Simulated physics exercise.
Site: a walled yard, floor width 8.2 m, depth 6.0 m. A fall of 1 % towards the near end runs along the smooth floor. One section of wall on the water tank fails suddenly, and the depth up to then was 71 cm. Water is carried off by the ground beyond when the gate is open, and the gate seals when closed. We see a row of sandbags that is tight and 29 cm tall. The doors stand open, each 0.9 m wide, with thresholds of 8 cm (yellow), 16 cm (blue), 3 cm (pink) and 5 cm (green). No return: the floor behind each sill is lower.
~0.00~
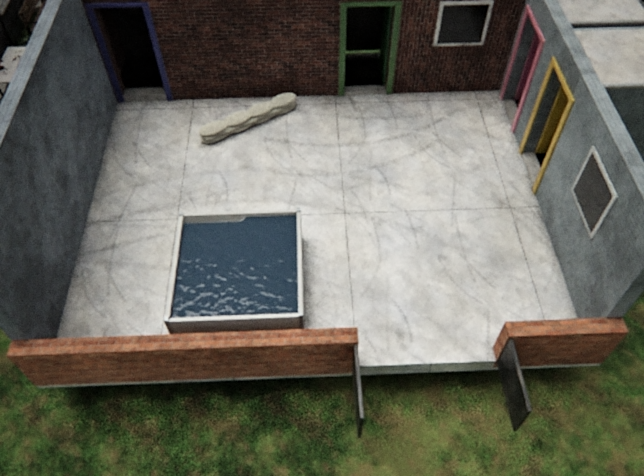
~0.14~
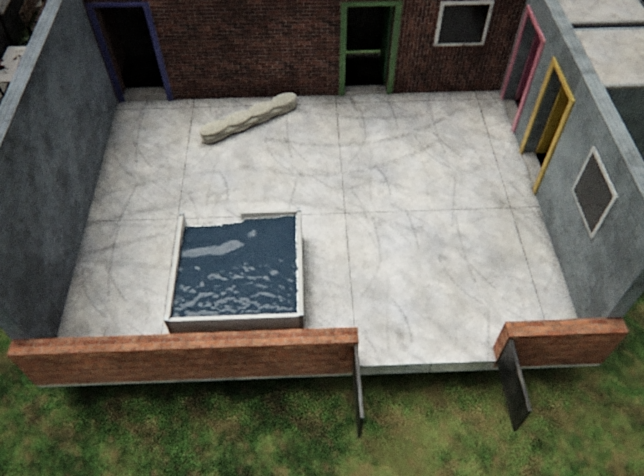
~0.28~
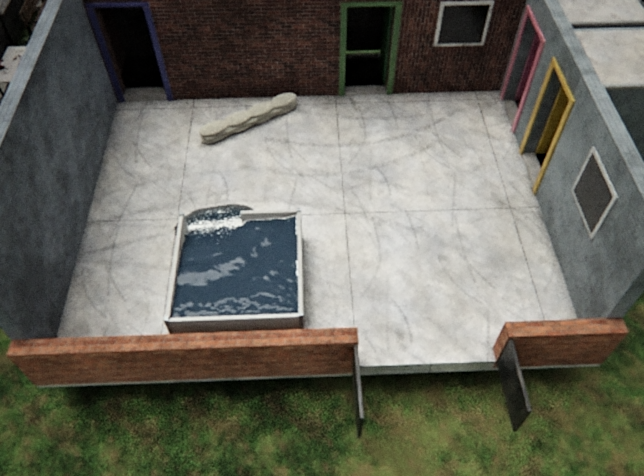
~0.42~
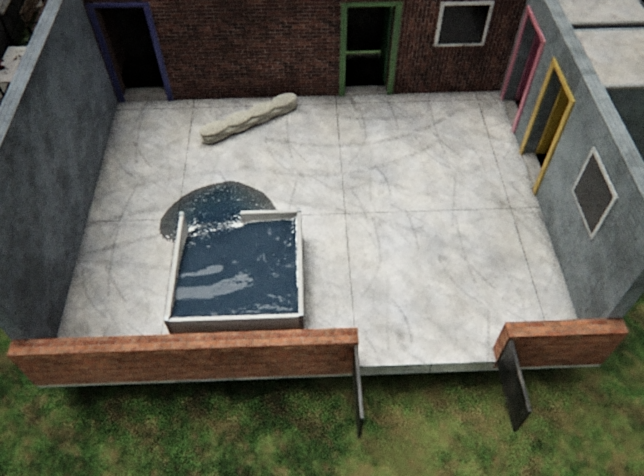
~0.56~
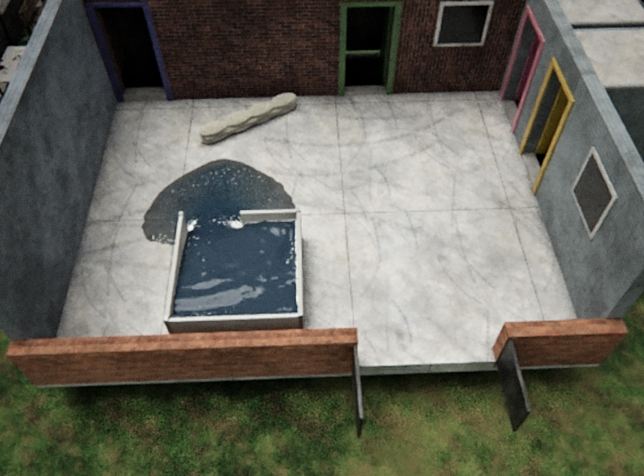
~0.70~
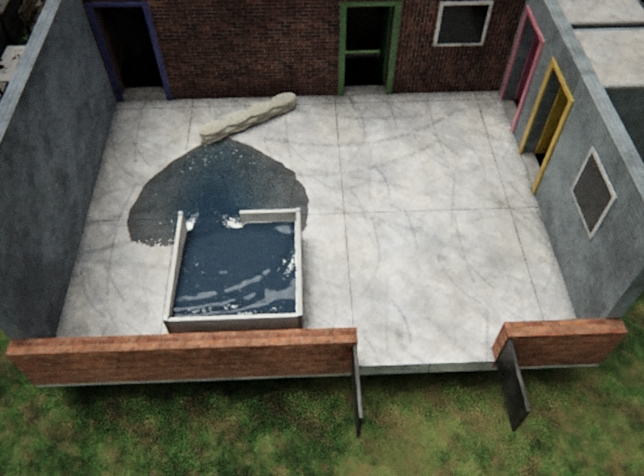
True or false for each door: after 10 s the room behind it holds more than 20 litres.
Yellow door: False; blue door: True; pink door: True; green door: True.
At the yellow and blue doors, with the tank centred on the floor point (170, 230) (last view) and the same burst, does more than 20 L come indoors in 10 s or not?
Measured against the limit, the yellow door stays within it and the blue door goes beyond it.
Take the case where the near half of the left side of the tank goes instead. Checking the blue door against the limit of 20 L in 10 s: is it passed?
Relative to that limit, blue ends up on the high side.
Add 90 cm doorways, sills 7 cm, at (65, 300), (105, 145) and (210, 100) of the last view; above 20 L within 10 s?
Per doorway, in order: Insufficient / sufficient / sufficient.
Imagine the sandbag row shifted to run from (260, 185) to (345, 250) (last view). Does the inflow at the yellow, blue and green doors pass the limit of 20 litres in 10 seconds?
Then the yellow door is short of it, the blue door over the mark, the green door short of it.
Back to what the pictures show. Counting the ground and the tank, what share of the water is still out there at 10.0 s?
88 %.
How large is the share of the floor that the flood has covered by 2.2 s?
Roughly 30 percent.
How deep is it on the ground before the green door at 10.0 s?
I'd put it near 3.0 cm.
After 1.4 s water covers 25 % of the floor and is deepest (36 cm) near (217, 234); yellow door not reached, blue door not reached, pink door not reached, green door not reached.
After 2.2 s water covers 30 % of the floor and is deepest (39 cm) near (126, 102); yellow door not reached, blue door 30 cm at the sill, 8 L in, pink door not reached, green door 10 cm at the sill, 0 L in.
After 3.5 s water covers 45 % of the floor and is deepest (22 cm) near (143, 102); yellow door not reached, blue door 21 cm at the sill, 66 L in, pink door 4 cm at the sill, 0 L in, green door 10 cm at the sill, 27 L in.
After 6.0 s water covers 60 % of the floor and is deepest (19 cm) near (253, 110); yellow door 6 cm at the sill, 0 L in, blue door 9 cm at the sill, 75 L in, pink door 11 cm at the sill, 121 L in, green door 6 cm at the sill, 44 L in.
After 10.0 s water covers 85 % of the floor and is deepest (14 cm) near (50, 362); yellow door 5 cm at the sill, 0 L in, blue door 6 cm at the sill, 75 L in, pink door 6 cm at the sill, 202 L in, green door 3 cm at the sill, 45 L in.
